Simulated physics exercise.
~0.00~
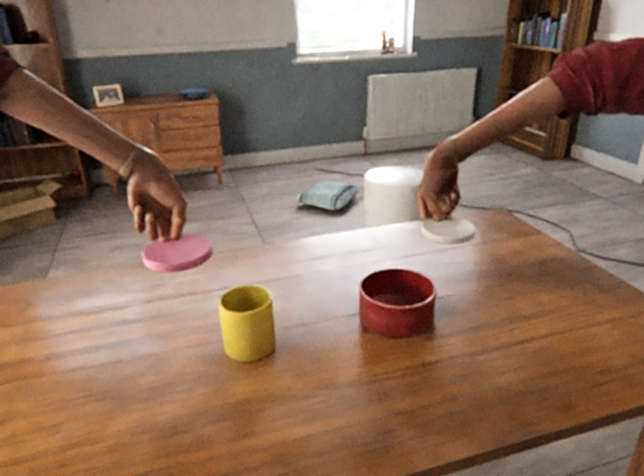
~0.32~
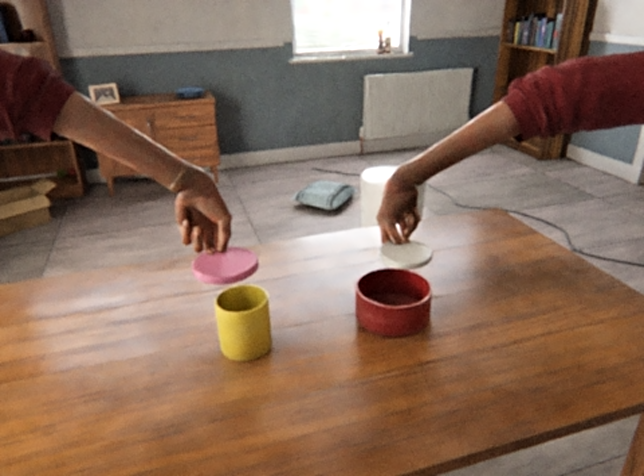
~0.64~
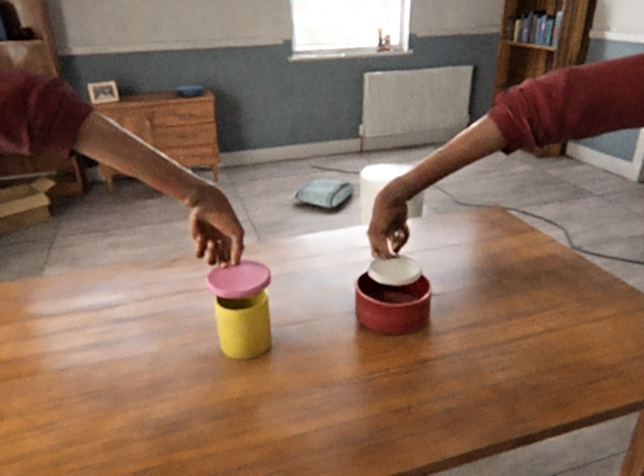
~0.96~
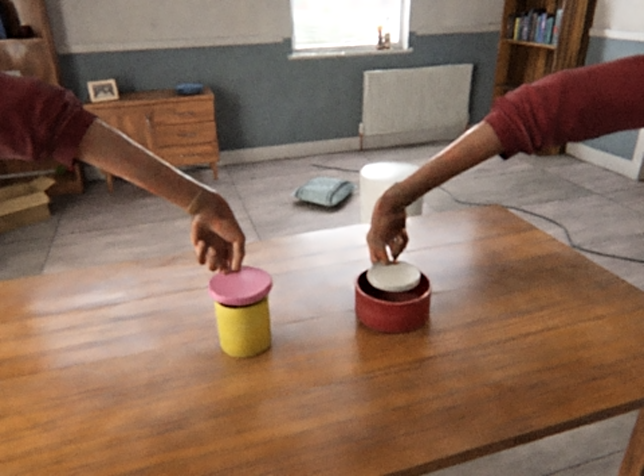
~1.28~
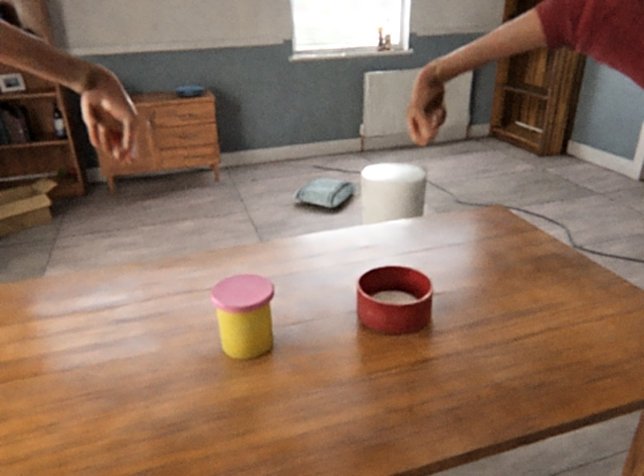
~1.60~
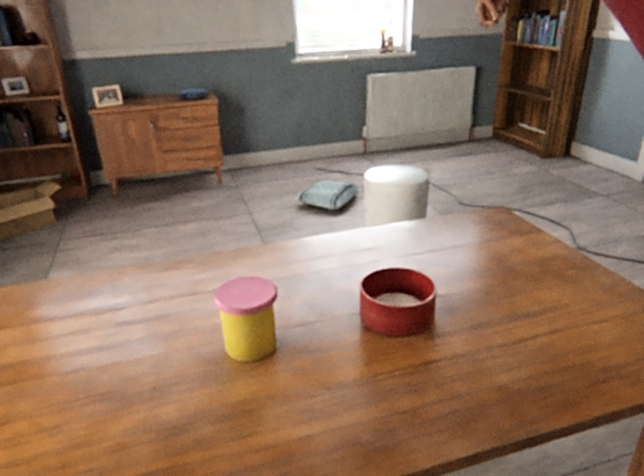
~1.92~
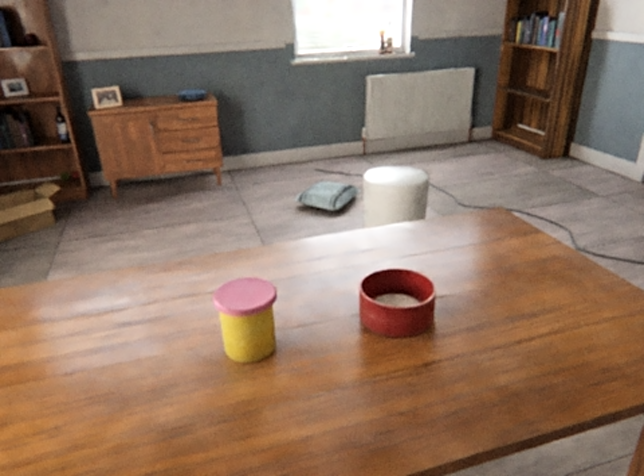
Two hands lowering round discs onto open containers, the pink lid capping the yellow cup, the white coaster dropping inside the red jar.
